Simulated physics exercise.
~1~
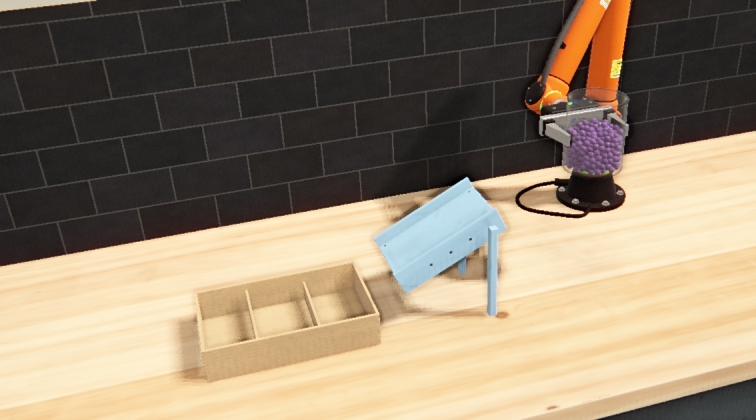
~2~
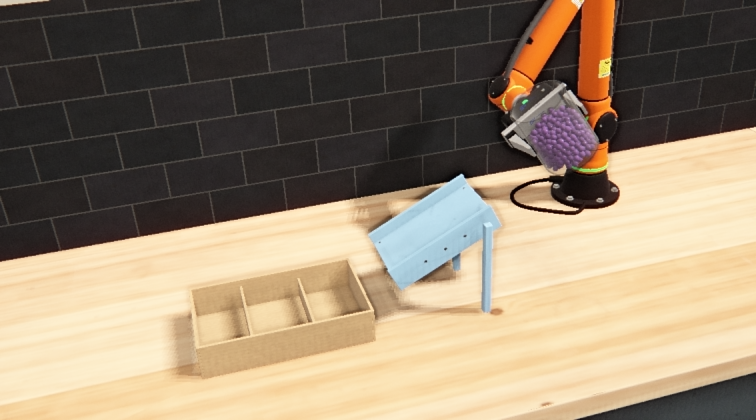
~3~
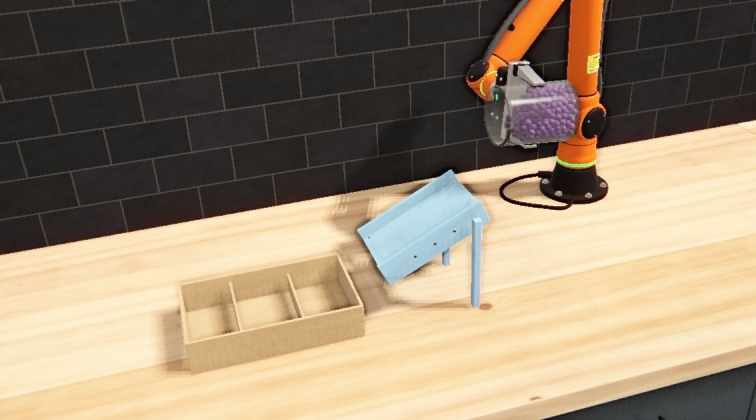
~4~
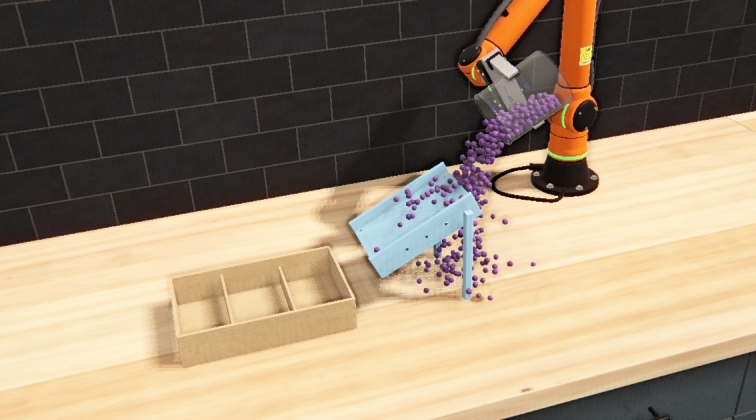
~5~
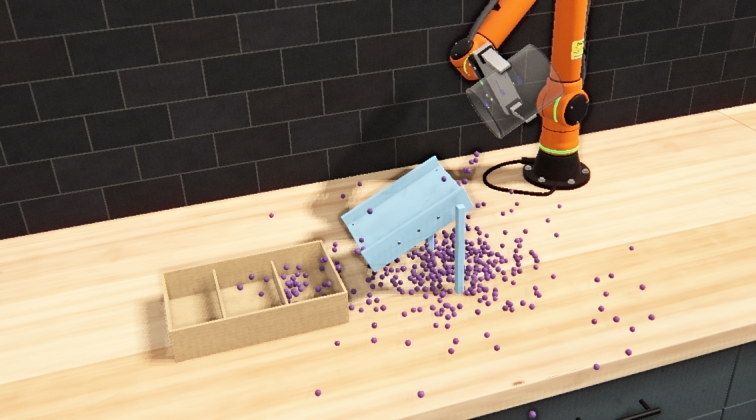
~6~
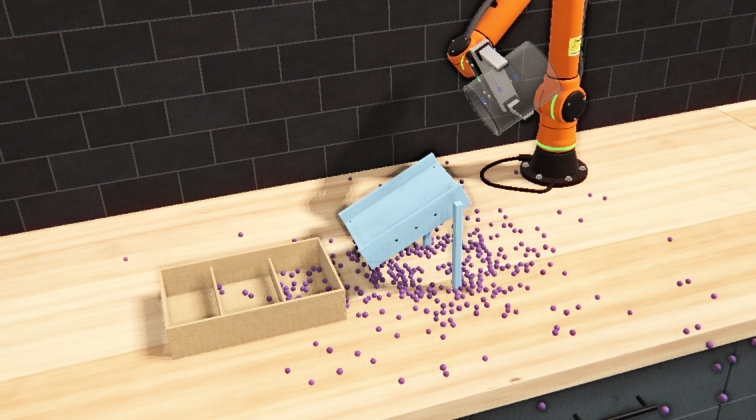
An orange robot arm lifted a clear cup of purple beads and tipped it over a sloping blue chute, but most spilled onto the wooden table around the chute, with only some landing in the divided box on the left.
